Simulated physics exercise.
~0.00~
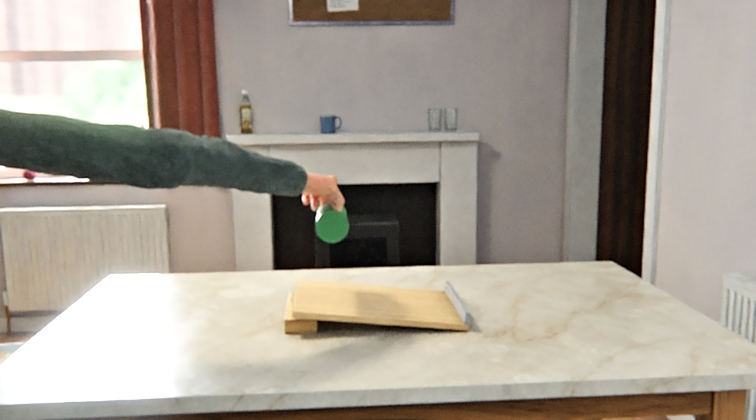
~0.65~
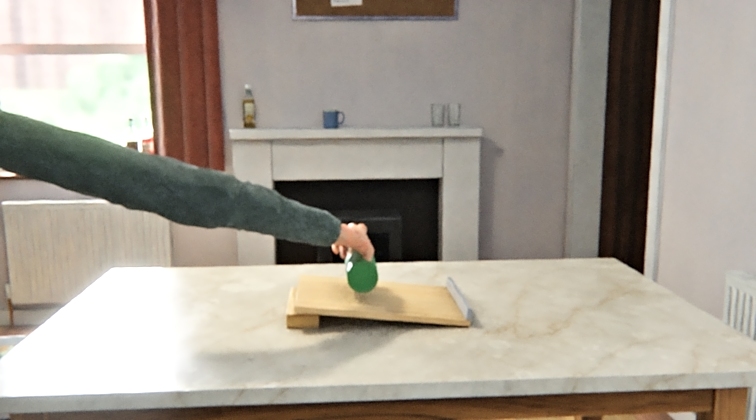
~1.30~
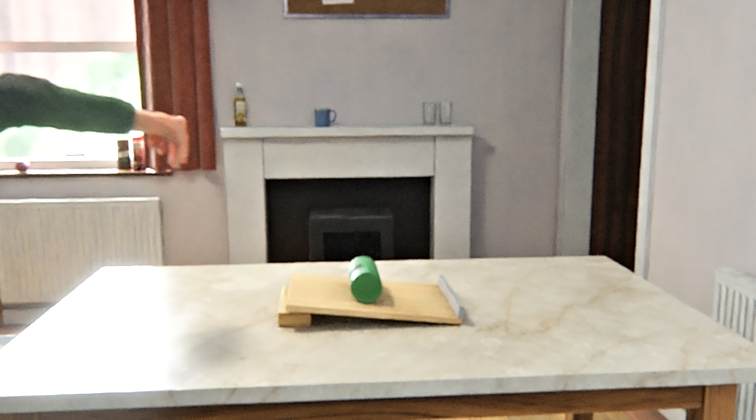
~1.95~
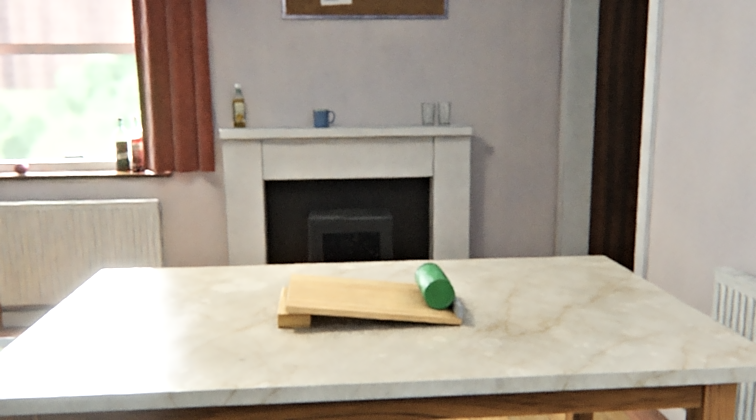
The clip opens on a pale marble-topped table holding a sloping wooden board, with a fireplace behind it, while a hand in a dark green sleeve reaches in from the left with a green jar. The hand lowers the jar, lying on its side, onto the board. It then lets go and draws back to the left, leaving the jar unsupported on the slope. The jar rolls down the board to the right as the arm leaves view. It ends on its side near the low end, beside the raised edge, while the board stays in place.
